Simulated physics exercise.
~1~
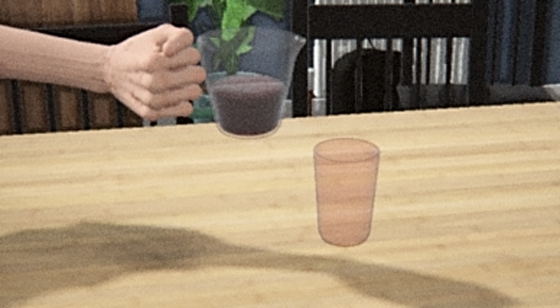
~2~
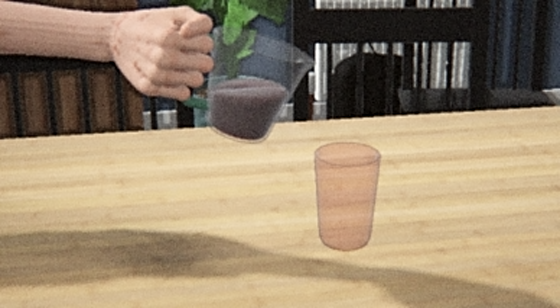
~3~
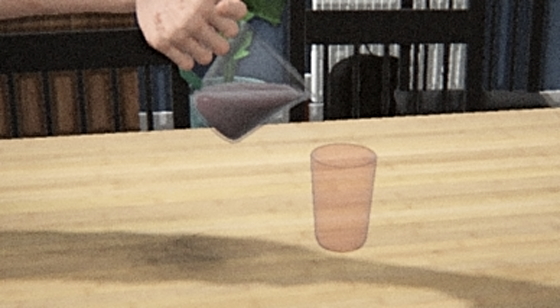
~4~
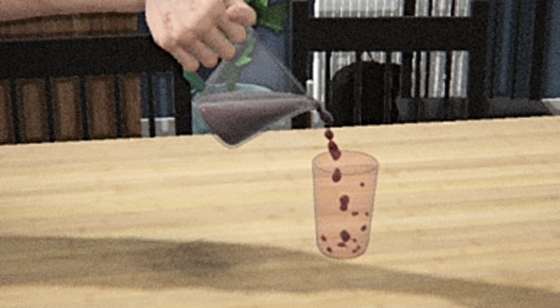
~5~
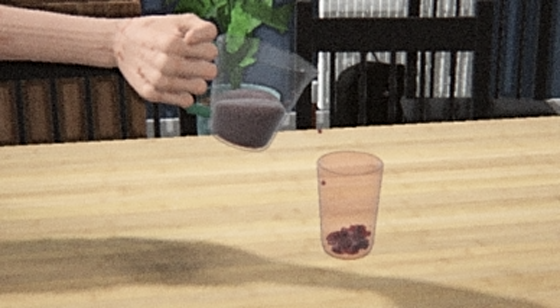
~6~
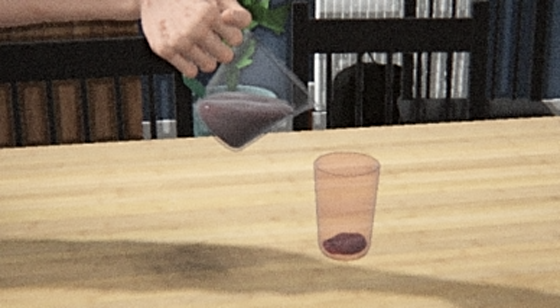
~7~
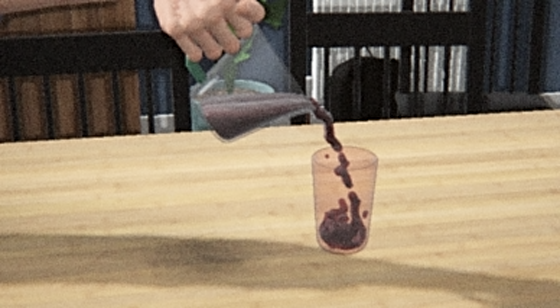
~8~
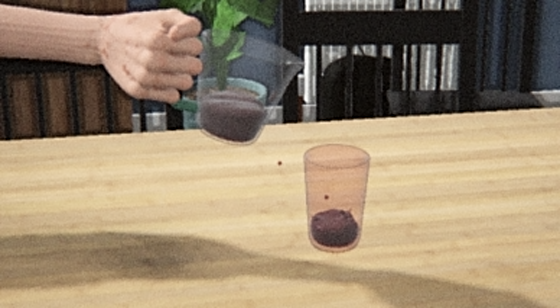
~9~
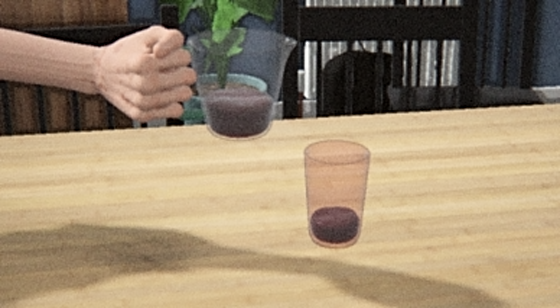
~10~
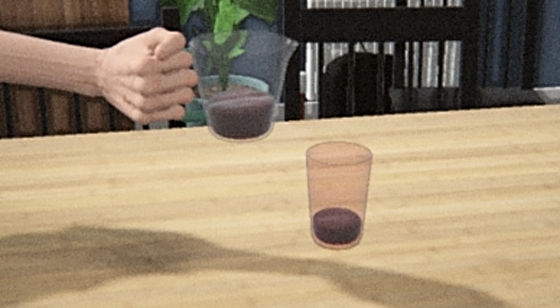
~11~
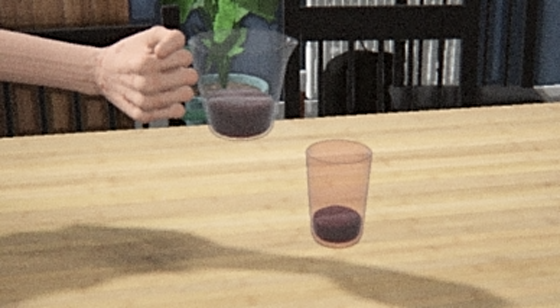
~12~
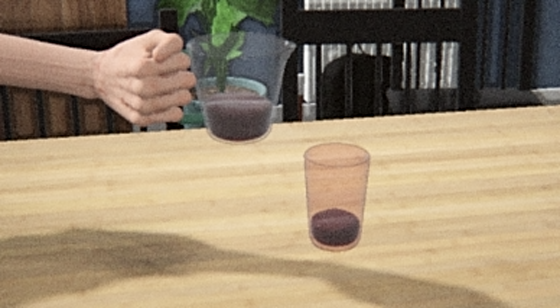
At a wooden table, a hand tips a clear flared jug of dark wine toward an empty pinkish glass on the right, pouring some in, easing back, then tilting further to pour more. The jug returns level, still partly full, and the glass holds a shallow dark layer.
